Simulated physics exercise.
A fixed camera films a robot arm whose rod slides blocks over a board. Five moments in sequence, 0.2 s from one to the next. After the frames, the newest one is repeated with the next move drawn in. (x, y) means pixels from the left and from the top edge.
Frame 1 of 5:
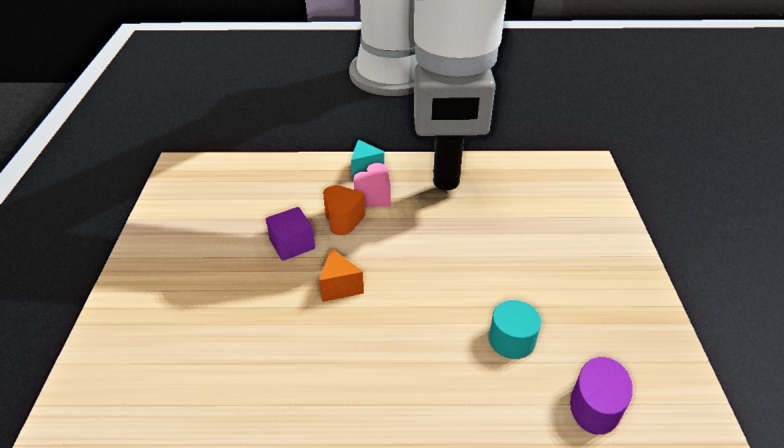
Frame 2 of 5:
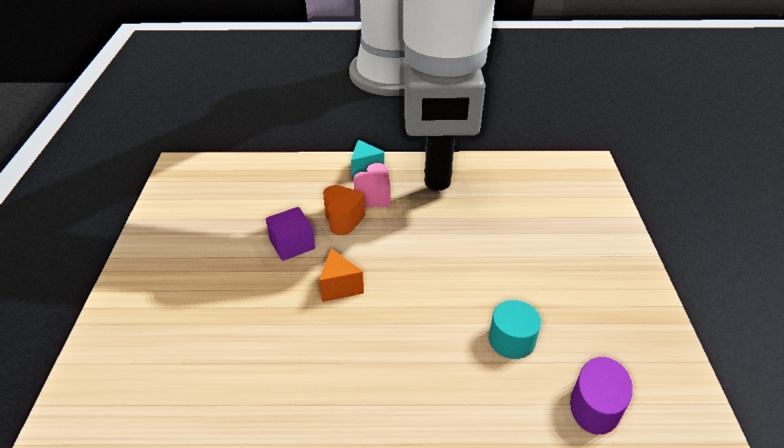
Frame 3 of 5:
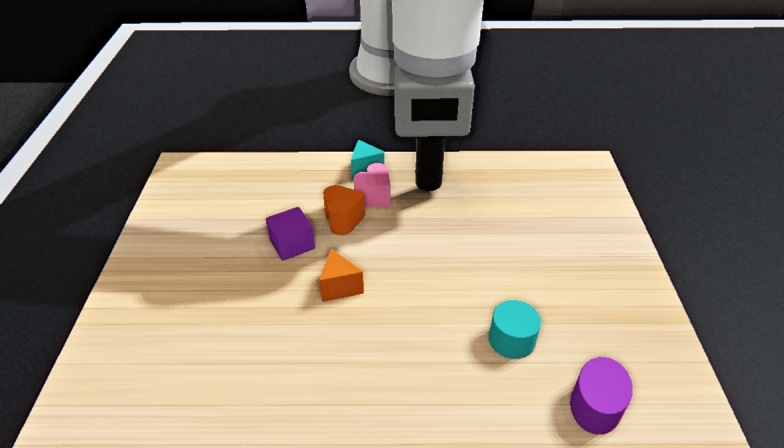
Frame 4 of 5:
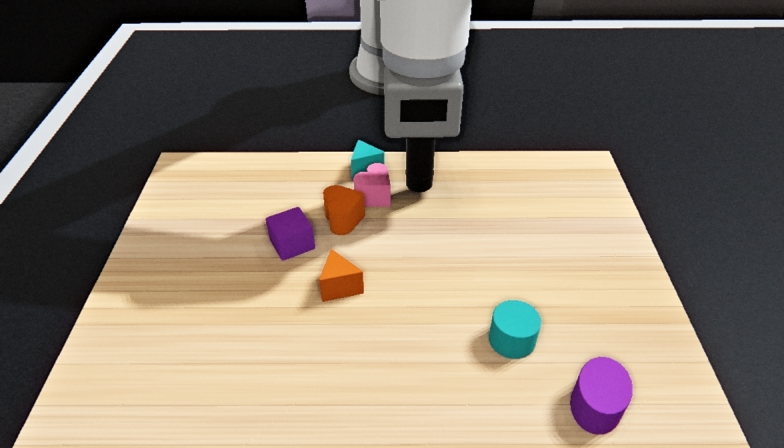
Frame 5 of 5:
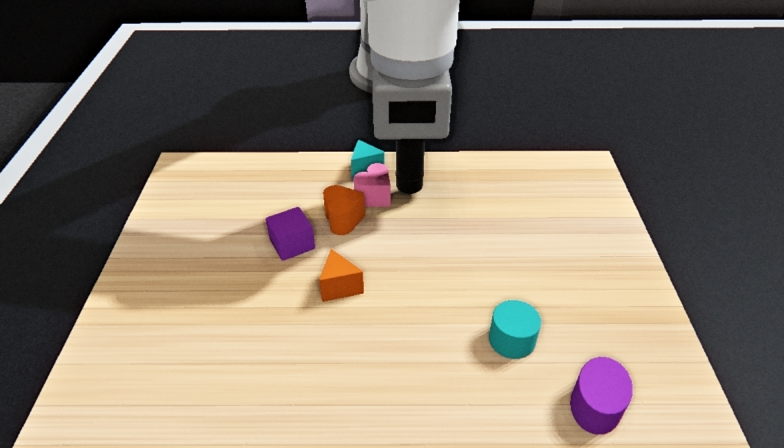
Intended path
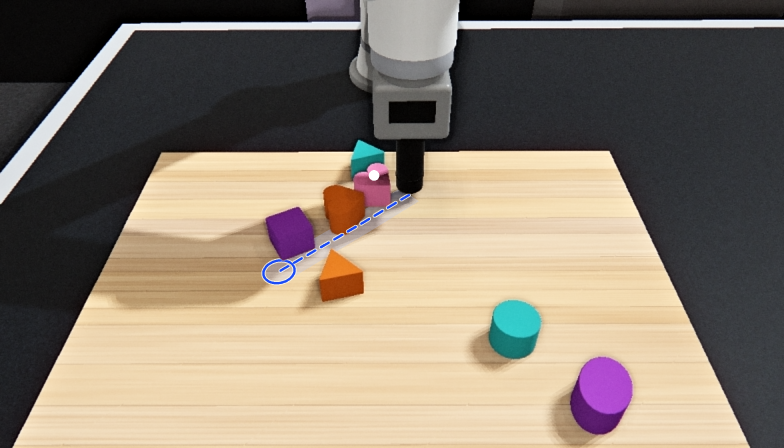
On a wooden tabletop scattered with coloured blocks, a robot arm's black rod slides steadily left toward a pink heart-shaped block.
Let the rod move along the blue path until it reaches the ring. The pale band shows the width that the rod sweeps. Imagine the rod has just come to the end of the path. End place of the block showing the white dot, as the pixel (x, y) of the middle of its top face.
Its top centre lands on (356, 178).
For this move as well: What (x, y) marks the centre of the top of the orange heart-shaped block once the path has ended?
Around (301, 206).
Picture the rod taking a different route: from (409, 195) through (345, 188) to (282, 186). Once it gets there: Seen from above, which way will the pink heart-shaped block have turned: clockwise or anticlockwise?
It goes anticlockwise.
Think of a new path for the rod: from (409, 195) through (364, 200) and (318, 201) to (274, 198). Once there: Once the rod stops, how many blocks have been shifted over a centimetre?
One block, no more.
Drawn move, from (409, 195) directly to (279, 272); the dot is on the pink heart-shaped block.
What follows on the original path. One third of the way, rod at (370, 210); orange heart-shaped block at (331, 201); pink heart-shaped block at (356, 178), turned 45° clockwise.
Two thirds of the way, rod at (325, 236); purple square block at (275, 224), turned 30° anticlockwise; orange heart-shaped block at (303, 206), turned 95° clockwise; pink heart-shaped block at (356, 178), turned 45° clockwise.
At the end, rod at (277, 263); purple square block at (268, 224), turned 15° anticlockwise; orange triangular block still; orange heart-shaped block at (301, 206), turned 100° clockwise; turquoise triangular block still; pink heart-shaped block at (356, 178), turned 45° clockwise.
